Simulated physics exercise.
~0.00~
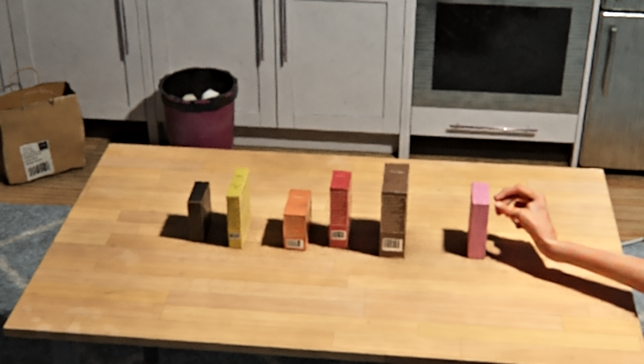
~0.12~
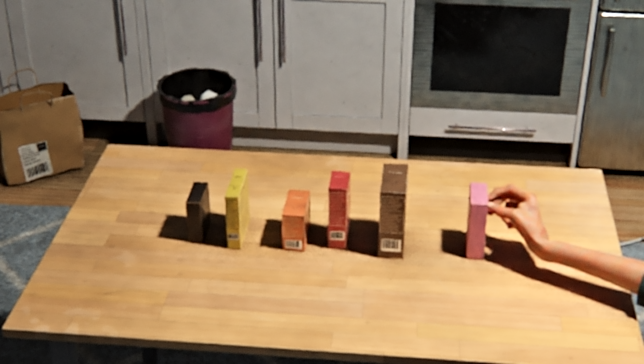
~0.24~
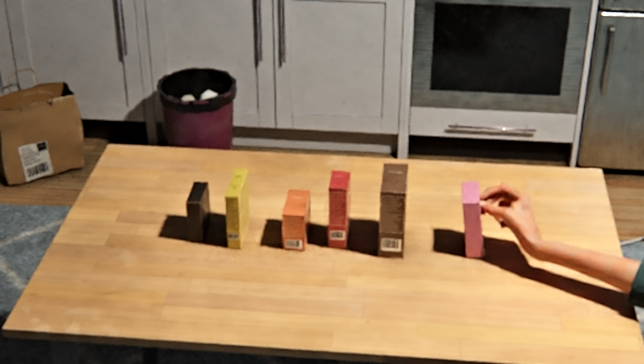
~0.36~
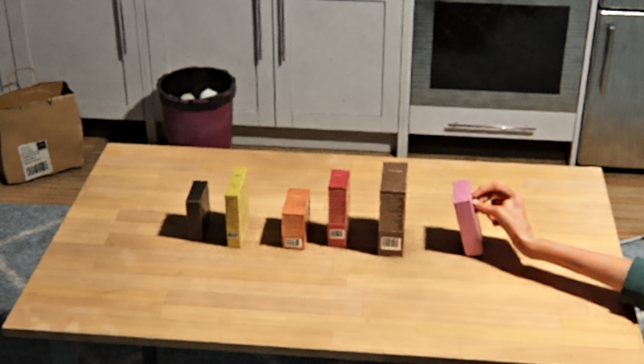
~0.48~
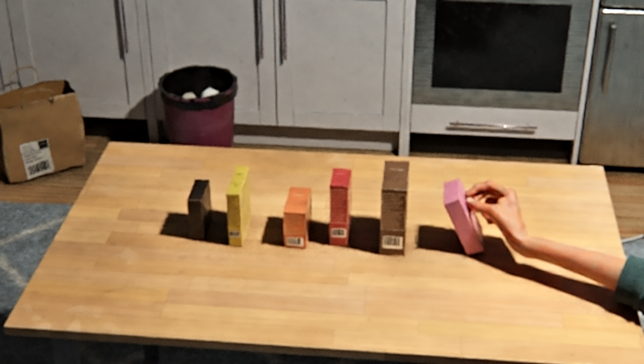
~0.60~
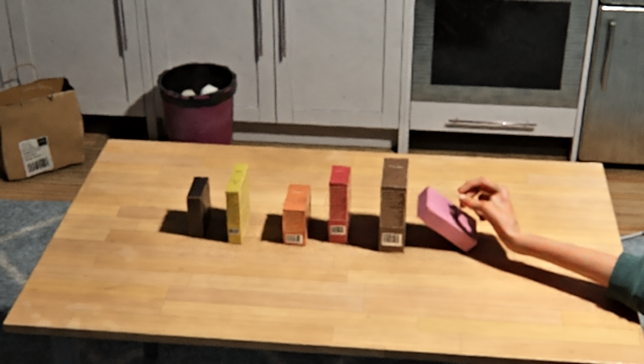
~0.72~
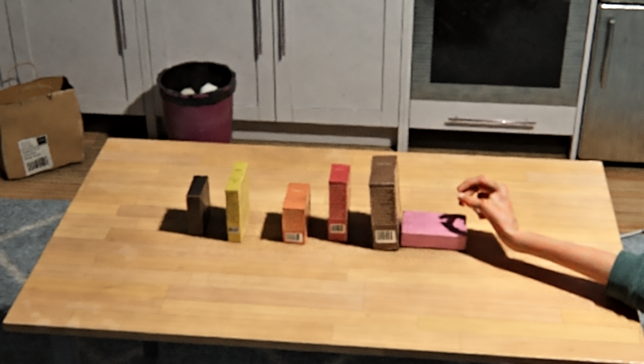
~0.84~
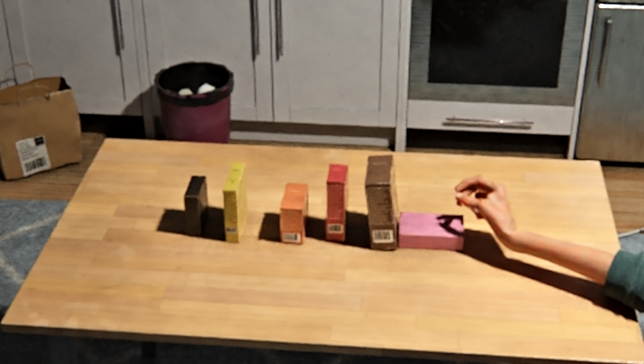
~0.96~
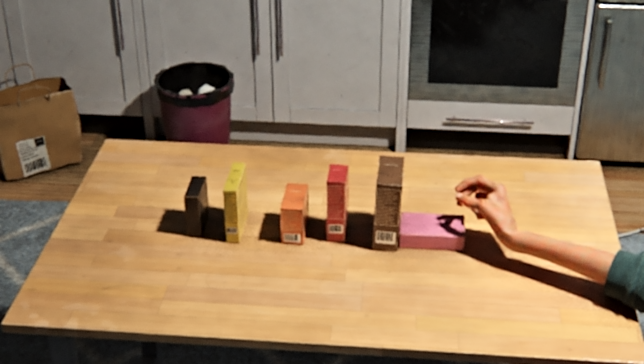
In the video, a hand tips a pink block leftward on a wooden table beside a row of five upright boxes. It falls onto its side against the brown packet, which rocks slightly but stays standing, as do the black, yellow, orange and red ones.
